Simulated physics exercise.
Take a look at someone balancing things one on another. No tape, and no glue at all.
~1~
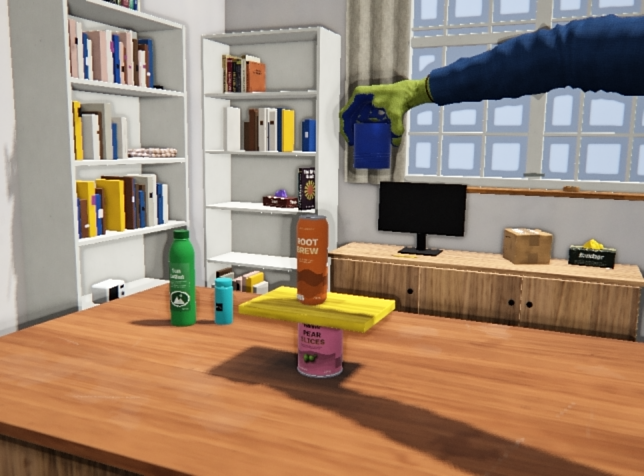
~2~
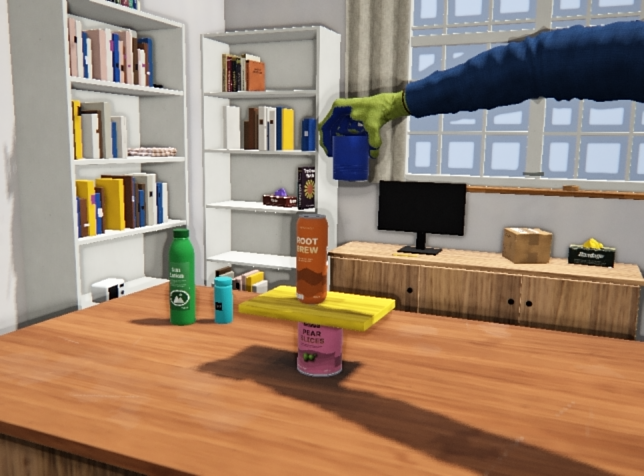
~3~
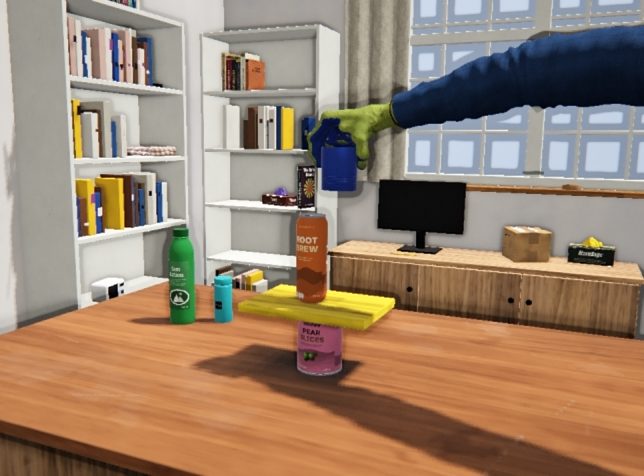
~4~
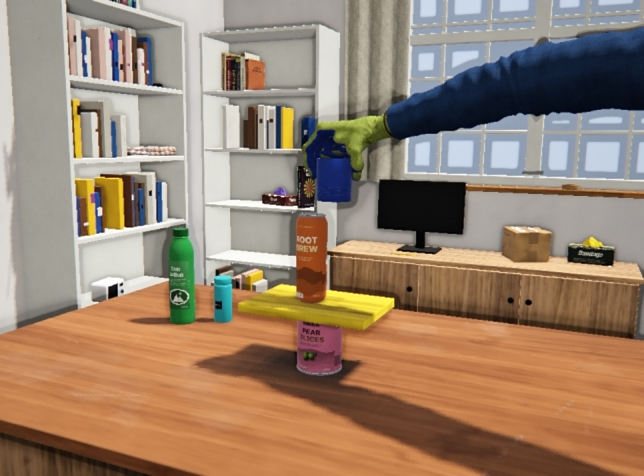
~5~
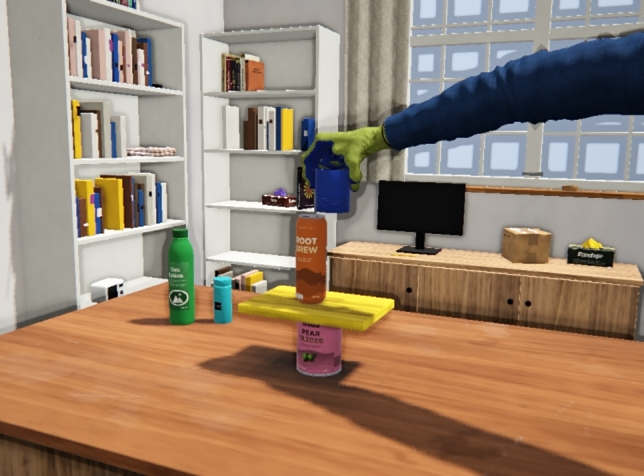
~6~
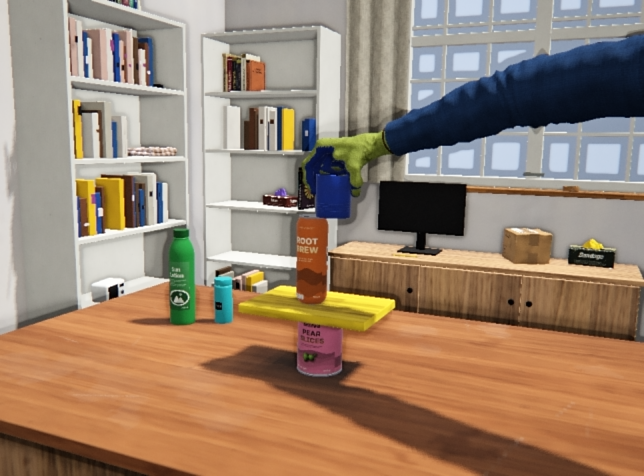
The clip opens on a wooden table where an orange can stands on a yellow board atop a pink tin, while a green-gloved hand holds a blue cup above. The hand moves the cup left and down, slows, then sets it on the orange can, still gripping it.
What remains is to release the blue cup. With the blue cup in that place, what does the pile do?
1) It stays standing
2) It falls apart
The answer is 2.
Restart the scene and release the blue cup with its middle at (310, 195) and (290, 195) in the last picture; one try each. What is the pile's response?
So the first time it does not fall and the second time it goes over.
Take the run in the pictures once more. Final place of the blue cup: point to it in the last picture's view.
In the final view it sits at roughly (365, 291).
Then, 0.40 s after the last picture, blue cup now fallen.
Then, 0.60 s after the last picture, things are still on the move.
At rest, fallen, blue cup; the other 5 in place. Seen from the same camera at the end, blue cup near (364, 291). The pile gives way.
